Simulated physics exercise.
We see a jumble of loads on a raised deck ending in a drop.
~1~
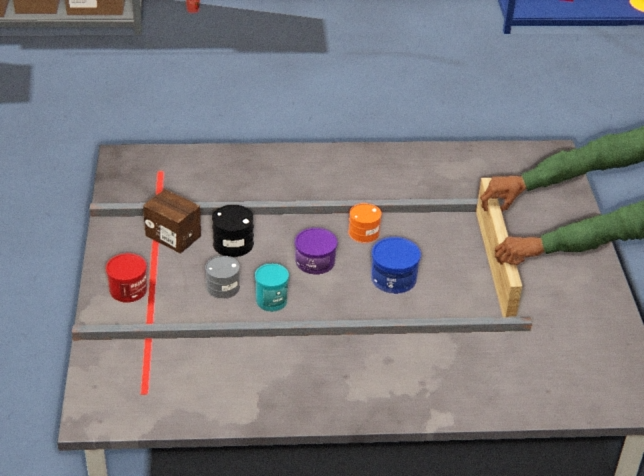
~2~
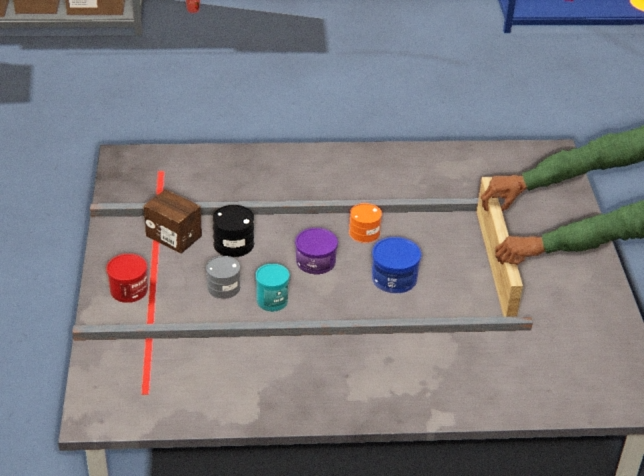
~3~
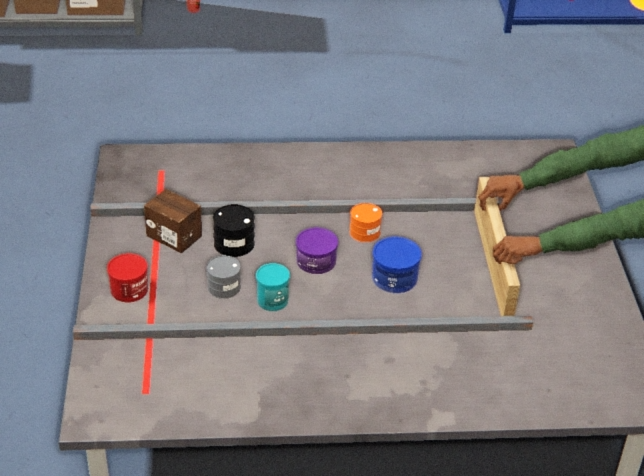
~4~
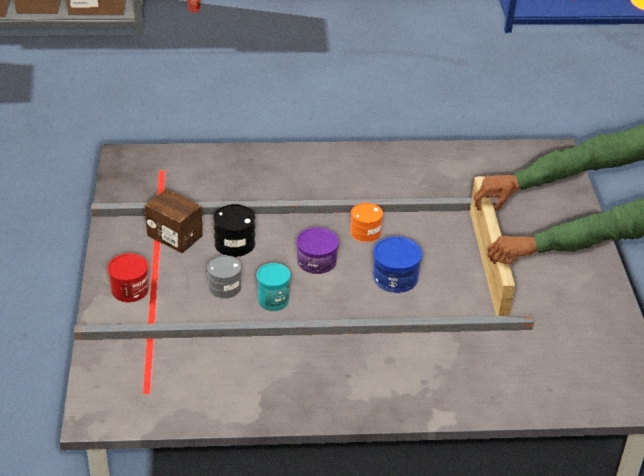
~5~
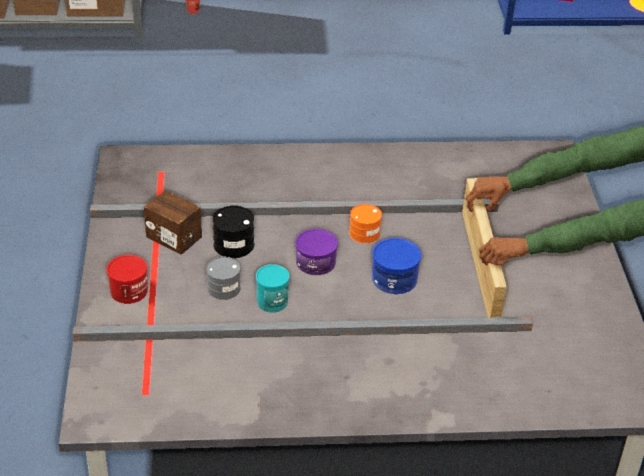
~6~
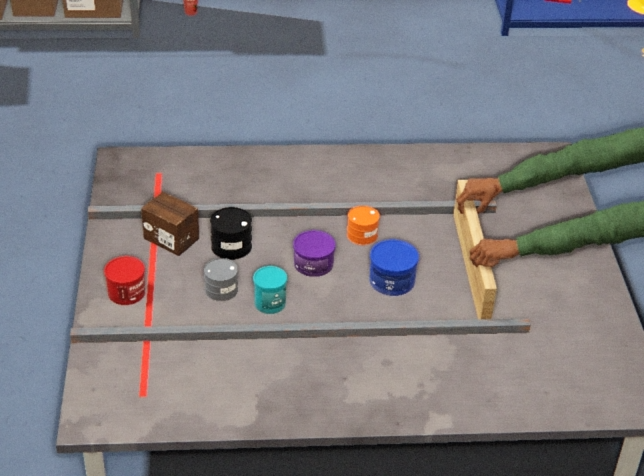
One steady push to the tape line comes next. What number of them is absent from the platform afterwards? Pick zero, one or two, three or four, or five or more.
One or two of them.
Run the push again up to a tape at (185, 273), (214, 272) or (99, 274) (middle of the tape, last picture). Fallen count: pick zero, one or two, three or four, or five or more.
Going through the places as listed, I'd say not one, then not one, then more than four.
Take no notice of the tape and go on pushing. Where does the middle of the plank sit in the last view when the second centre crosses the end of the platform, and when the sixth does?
First roughly (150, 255), later roughly (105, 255).
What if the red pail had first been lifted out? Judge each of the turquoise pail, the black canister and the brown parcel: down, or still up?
Turquoise pail stays put; black canister stays put; brown parcel drops.
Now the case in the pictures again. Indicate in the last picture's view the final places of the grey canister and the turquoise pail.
Grey canister: About (99, 300); turquoise pail: About (132, 301).
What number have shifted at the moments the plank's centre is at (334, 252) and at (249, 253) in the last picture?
3, then 7.
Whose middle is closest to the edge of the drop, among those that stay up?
It would be the red pail.
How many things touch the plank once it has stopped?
4.
Early on, none off yet; red pail at rest near (126, 281); brown parcel at rest near (171, 224); grey canister at rest near (221, 280).
A while later, none off yet; red pail travelled a little near (118, 281); brown parcel travelled about its own width near (121, 217); grey canister travelled well along near (153, 289).
Finally, the number that fall off is one or two; lost, brown parcel.
